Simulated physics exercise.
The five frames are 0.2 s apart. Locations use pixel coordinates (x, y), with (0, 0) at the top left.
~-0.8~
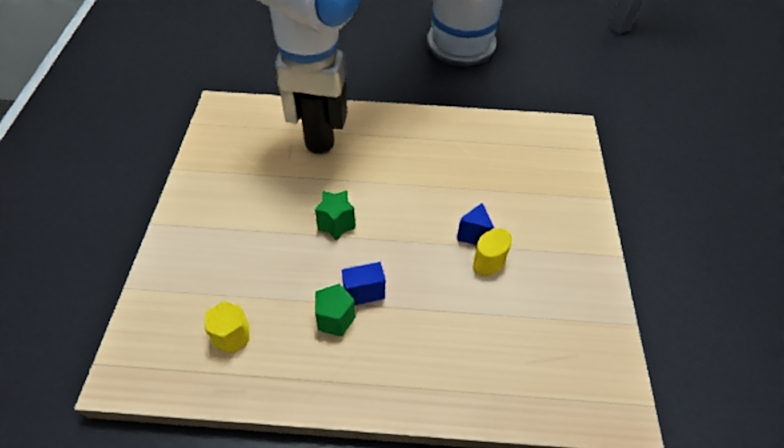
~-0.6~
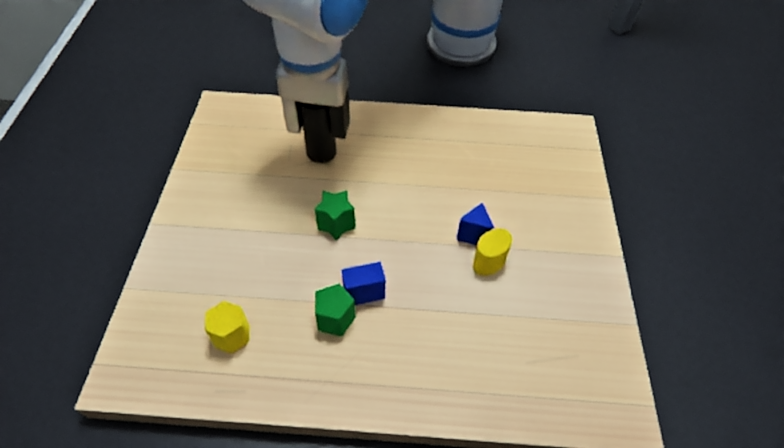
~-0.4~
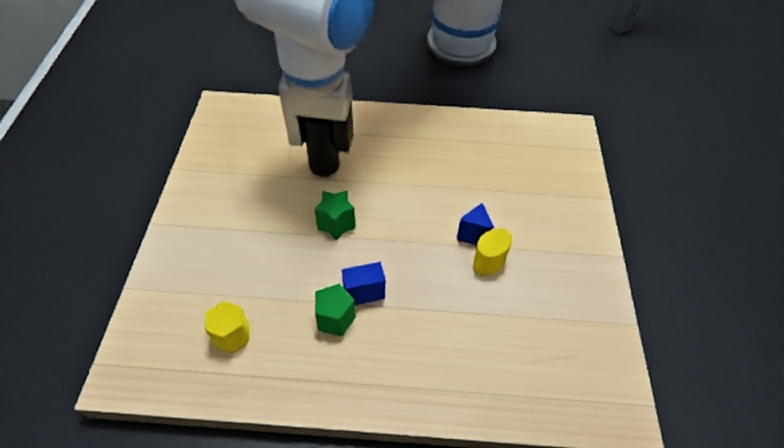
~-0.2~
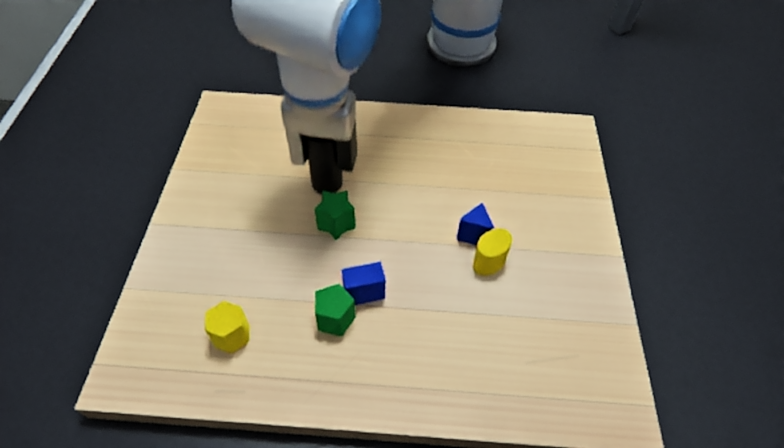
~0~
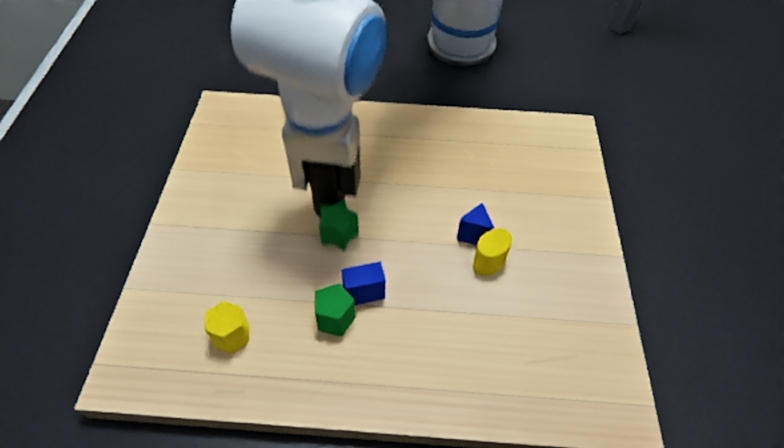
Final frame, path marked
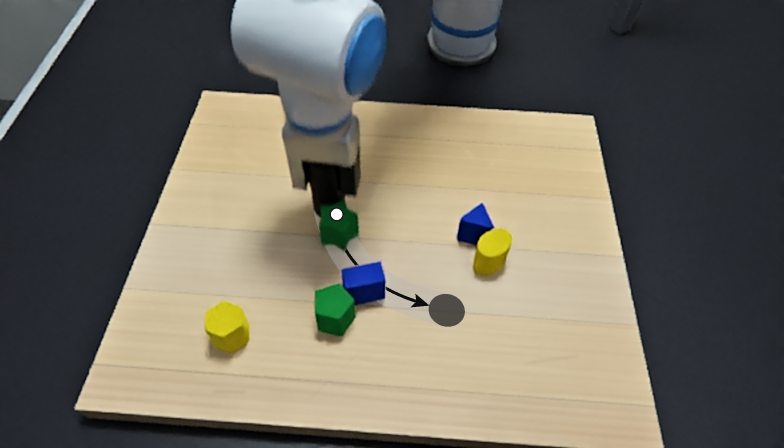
A robot arm with a black stick moved steadily toward the green star on the wooden board, reached it, and nudged it slightly toward the viewer, while the other coloured blocks stayed still.
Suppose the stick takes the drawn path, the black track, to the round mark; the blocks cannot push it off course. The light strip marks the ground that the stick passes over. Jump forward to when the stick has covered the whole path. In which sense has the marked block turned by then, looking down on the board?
The turn is clockwise.
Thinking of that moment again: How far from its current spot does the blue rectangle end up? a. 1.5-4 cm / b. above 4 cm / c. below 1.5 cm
b.
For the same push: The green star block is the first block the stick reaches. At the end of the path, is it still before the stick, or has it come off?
By then it is beside or behind the stick.
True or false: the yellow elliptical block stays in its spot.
That is true.
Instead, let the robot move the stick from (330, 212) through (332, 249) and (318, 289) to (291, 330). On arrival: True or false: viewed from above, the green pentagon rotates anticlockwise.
That statement is not accurate.
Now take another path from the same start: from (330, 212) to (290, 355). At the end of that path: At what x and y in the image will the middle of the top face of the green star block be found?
The middle of its top is at (346, 250).
Path on the board, from (330, 212) by way of (349, 255) and (390, 290) to (447, 310); the dot is on the green star block.
On the path given first. One third of the way, stick (348, 251); green star block (354, 262); blue rectangle (371, 286), turned 25° anticlockwise.
Two thirds of the way, stick (390, 287); green pentagon (332, 311), turned 25° clockwise; green star block (372, 298), turned 50° clockwise; blue rectangle (389, 326).
At the end, stick (448, 307); green pentagon (332, 311), turned 25° clockwise; green star block (373, 299), turned 55° clockwise; blue rectangle (389, 328); yellow elliptical block in place.
